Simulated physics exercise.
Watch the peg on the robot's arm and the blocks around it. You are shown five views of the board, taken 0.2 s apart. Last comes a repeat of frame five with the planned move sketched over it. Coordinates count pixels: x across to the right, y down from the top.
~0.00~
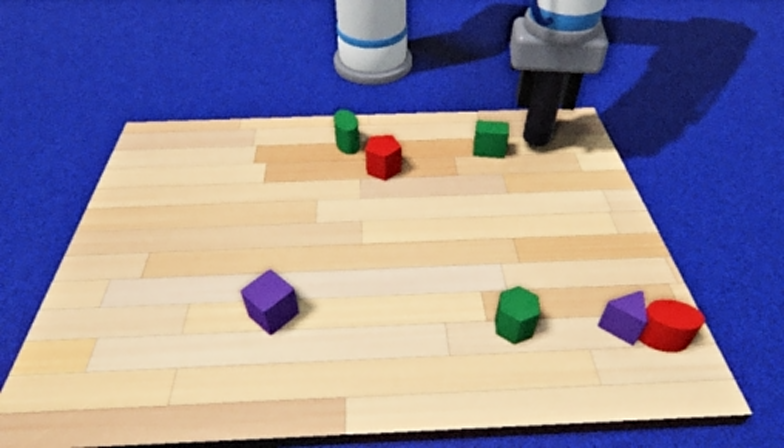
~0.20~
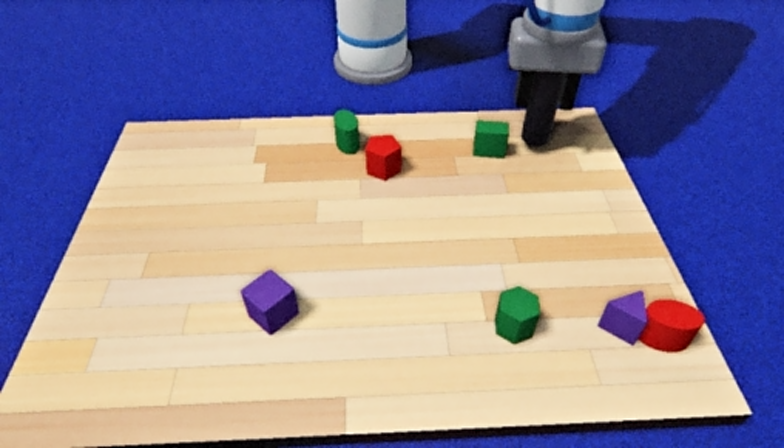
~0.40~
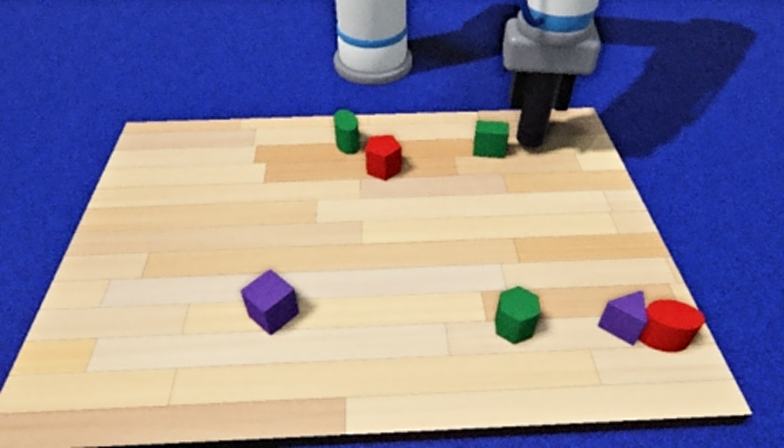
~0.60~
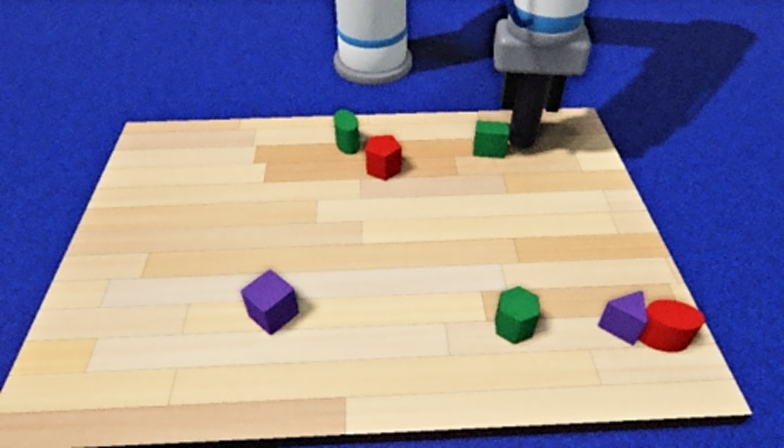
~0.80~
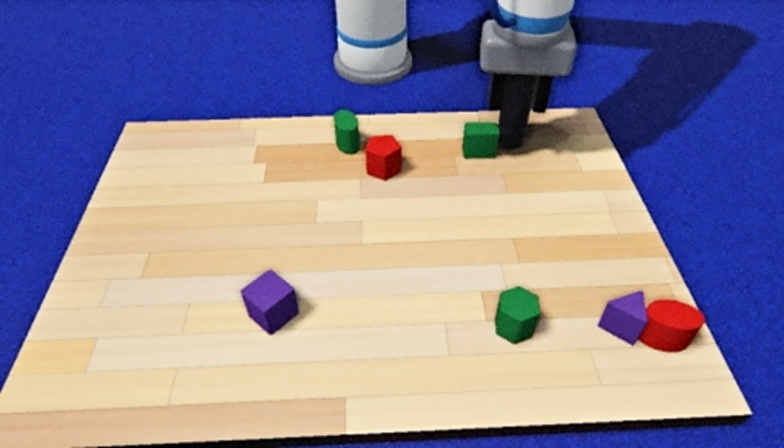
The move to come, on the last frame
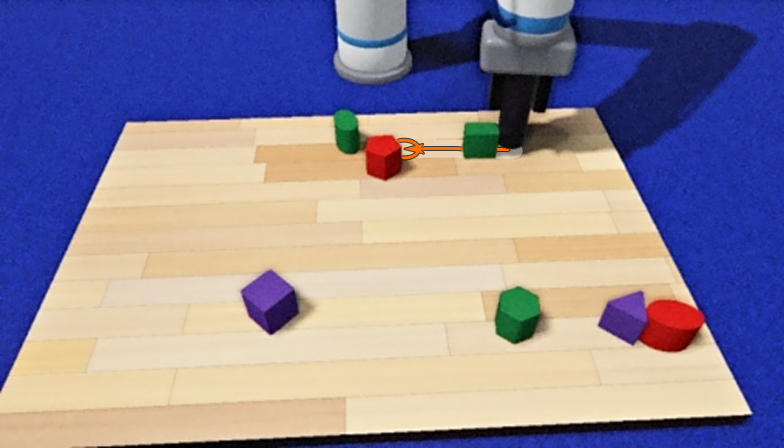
Robot arm's dark peg moving slowly left along a wooden board's far edge, then nudging a green block slightly left.
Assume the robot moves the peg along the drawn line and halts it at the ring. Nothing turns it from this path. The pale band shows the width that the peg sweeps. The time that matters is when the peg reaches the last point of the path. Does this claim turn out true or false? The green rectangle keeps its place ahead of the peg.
The claim does not hold.
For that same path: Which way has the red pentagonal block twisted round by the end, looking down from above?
It swings round clockwise.
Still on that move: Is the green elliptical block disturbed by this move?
It stays put.
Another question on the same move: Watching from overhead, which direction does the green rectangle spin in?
Viewed from the top, it goes anticlockwise.
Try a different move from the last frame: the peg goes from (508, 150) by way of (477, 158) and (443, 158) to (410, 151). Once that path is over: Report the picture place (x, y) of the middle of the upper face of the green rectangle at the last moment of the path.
It sits at (381, 135).
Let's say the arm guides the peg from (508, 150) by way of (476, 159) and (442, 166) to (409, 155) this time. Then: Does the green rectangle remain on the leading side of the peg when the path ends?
I'd say yes.
Drawn move, from (508, 150) directly to (404, 149).
What follows on the original path. One third of the way, peg (474, 141); green rectangle (448, 131), turned 25° anticlockwise.
Two thirds of the way, peg (439, 140); green rectangle (417, 136), turned 50° anticlockwise.
At the end, peg (405, 141); green elliptical block still; red pentagonal block (375, 148), turned 25° clockwise; green rectangle (403, 143), turned 85° anticlockwise.
